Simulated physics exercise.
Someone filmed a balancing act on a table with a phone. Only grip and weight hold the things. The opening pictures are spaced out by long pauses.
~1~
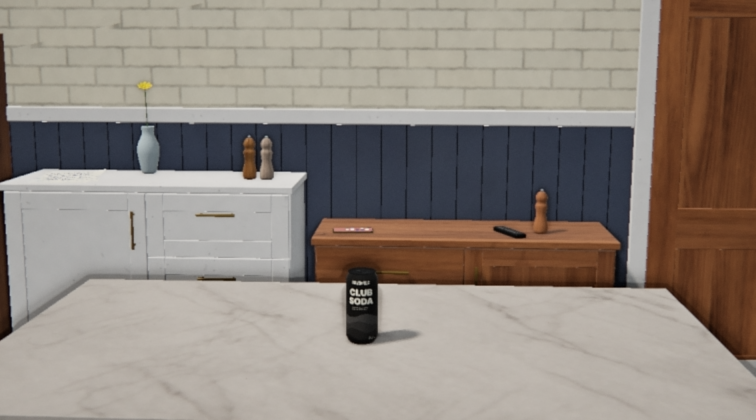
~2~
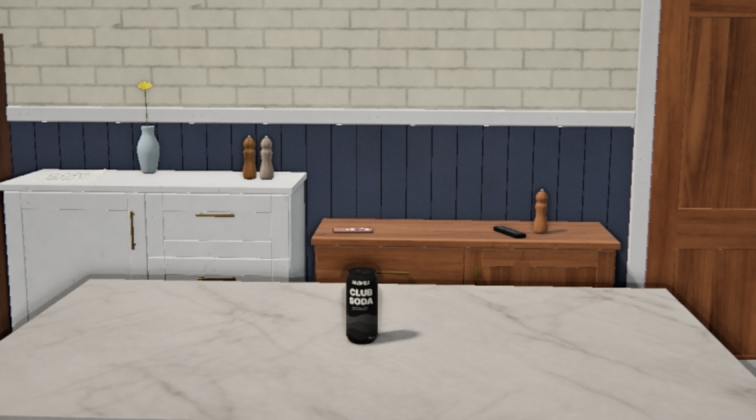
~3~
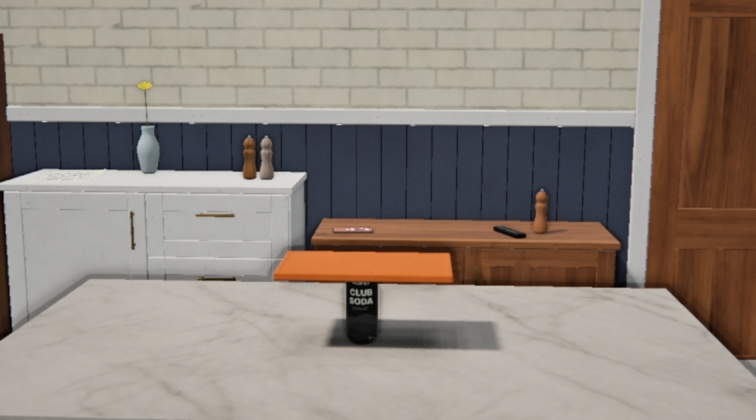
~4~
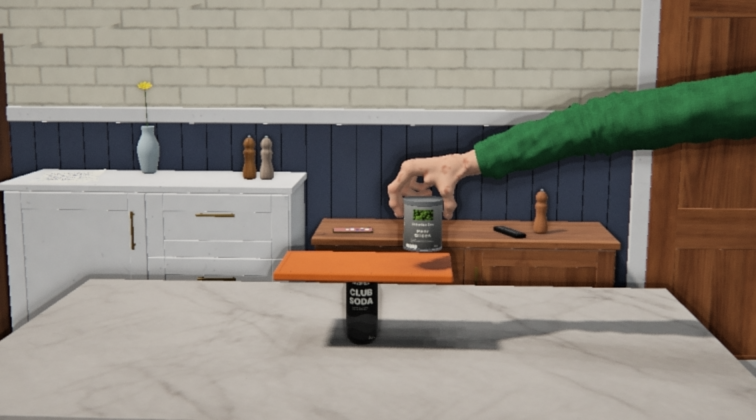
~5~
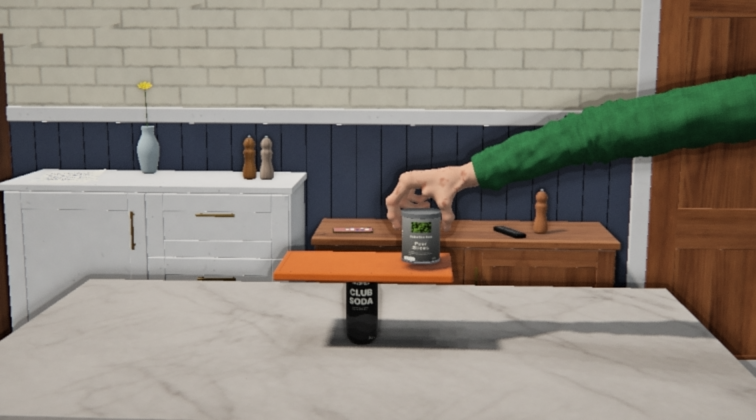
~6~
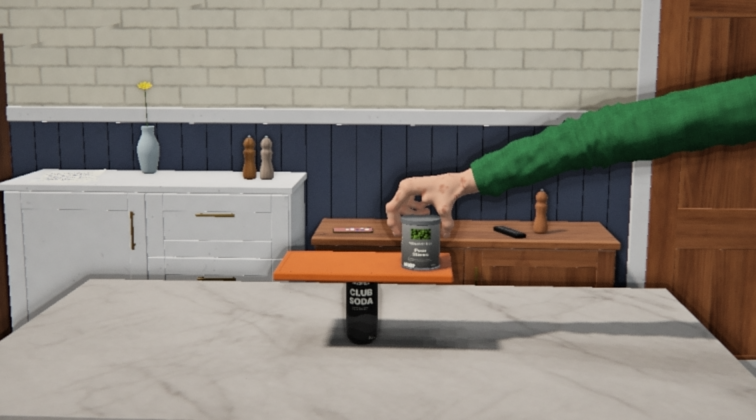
An orange board appeared flat across the top of a black club soda can on a marble table, then a green-sleeved arm lowered a grey tin onto the board's right end and kept hold.
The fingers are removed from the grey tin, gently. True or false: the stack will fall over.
True.
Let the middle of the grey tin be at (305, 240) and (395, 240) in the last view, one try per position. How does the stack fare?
In the first case it gives way; in the second case it gives way.
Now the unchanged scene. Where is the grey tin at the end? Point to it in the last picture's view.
Near (483, 335).
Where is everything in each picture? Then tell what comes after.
In the first picture, the last thing is not in view yet; black can (362, 306).
In the second picture, the last thing is not in view yet; black can (362, 306).
In the third picture, the last thing is not in view yet; black can (362, 306).
The fourth picture shows still above its spot; grey tin (423, 223); black can (362, 306).
The fifth picture shows still above its spot; grey tin (421, 235); black can (362, 306).
The sixth picture shows in place under the hand; grey tin (421, 242); black can (362, 306).
Then, 0.40 s later than the last frame, grey tin now fallen; orange lid tilted by 62°.
Then, 0.90 s later than the last frame, orange lid tilted by 47°; black can tilted by 29°.
When it is over, fallen, black can, grey tin and orange lid. End places, in pixels of the last picture, grey tin near (482, 335). The stack loses its balance.
